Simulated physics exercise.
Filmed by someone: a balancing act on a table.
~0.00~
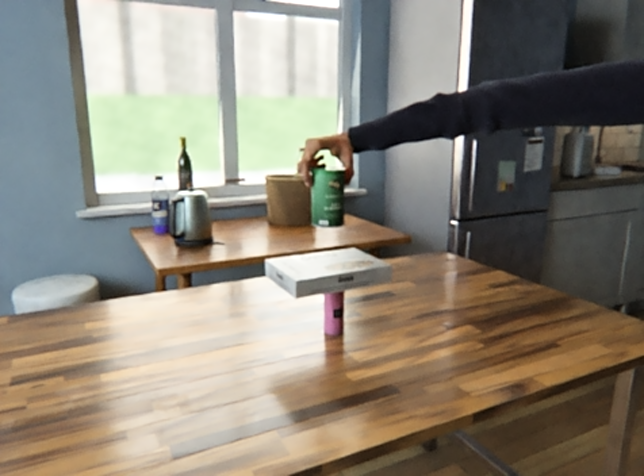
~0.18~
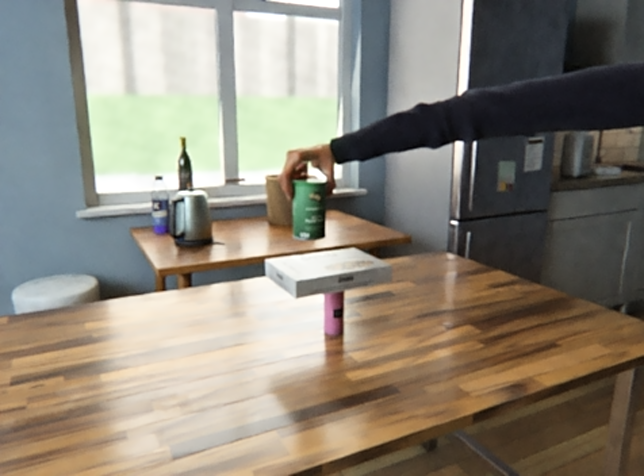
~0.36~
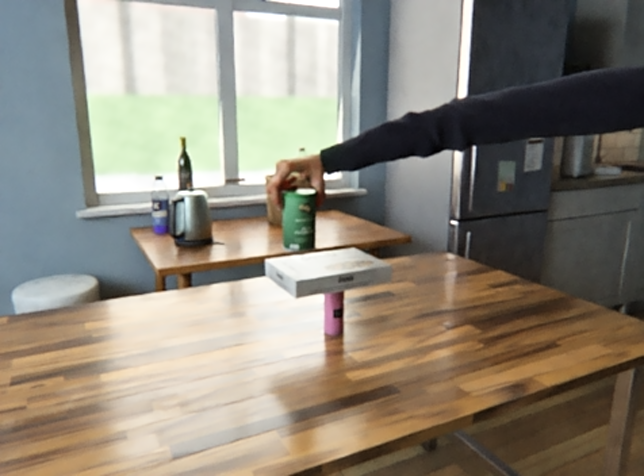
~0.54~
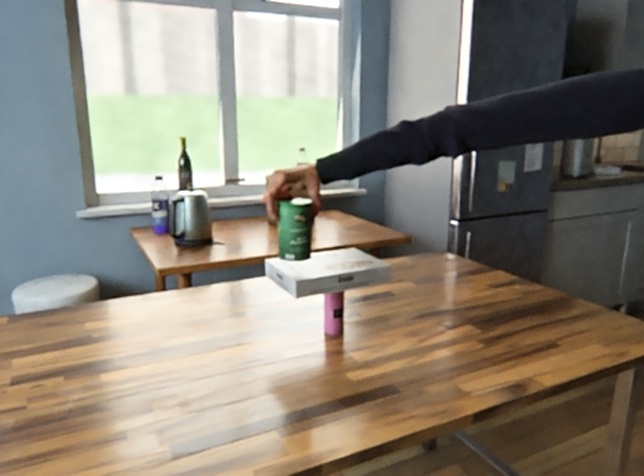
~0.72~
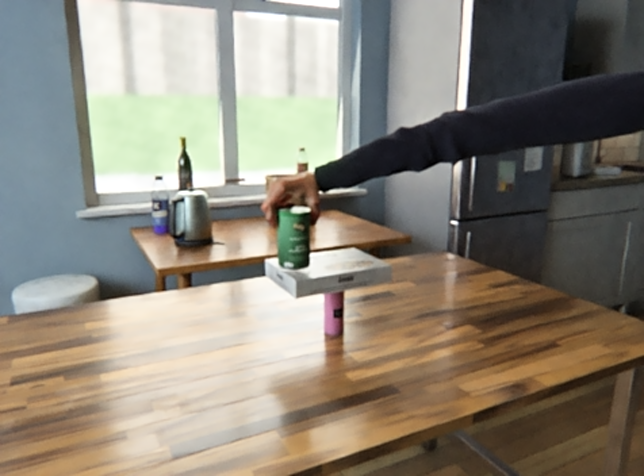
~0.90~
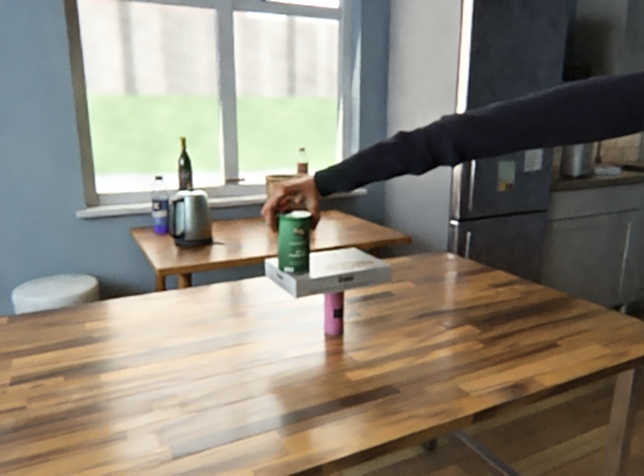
In a kitchen, a hand lowers a green tin onto a white box atop a pink shaker.
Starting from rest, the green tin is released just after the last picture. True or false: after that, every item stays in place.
False.
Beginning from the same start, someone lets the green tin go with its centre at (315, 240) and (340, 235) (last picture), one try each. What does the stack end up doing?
In the first try it breaks down, then in the second try it remains standing.
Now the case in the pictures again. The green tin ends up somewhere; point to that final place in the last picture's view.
I'd say around (286, 321) in the last view.
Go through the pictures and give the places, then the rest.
In the first picture, coming down; green tin (328, 197); pink shaker (334, 305).
In the second picture, coming down; green tin (309, 209); pink shaker (334, 305).
In the third picture, coming down; green tin (299, 220); pink shaker (334, 305).
In the fourth picture, coming down; green tin (295, 230); pink shaker (334, 305).
In the fifth picture, coming down; green tin (294, 238); pink shaker (334, 305).
In the sixth picture, in place under the hand; green tin (294, 243); pink shaker (334, 305).
After 1.20 s, green tin now fallen; white packet turned 73° from how it was put.
After 1.30 s, white packet on its side.
In the end (2.4 s), fallen, green tin and white packet; pink shaker unmoved. At the end, from the last picture's camera, green tin near (286, 321). The stack gives way.
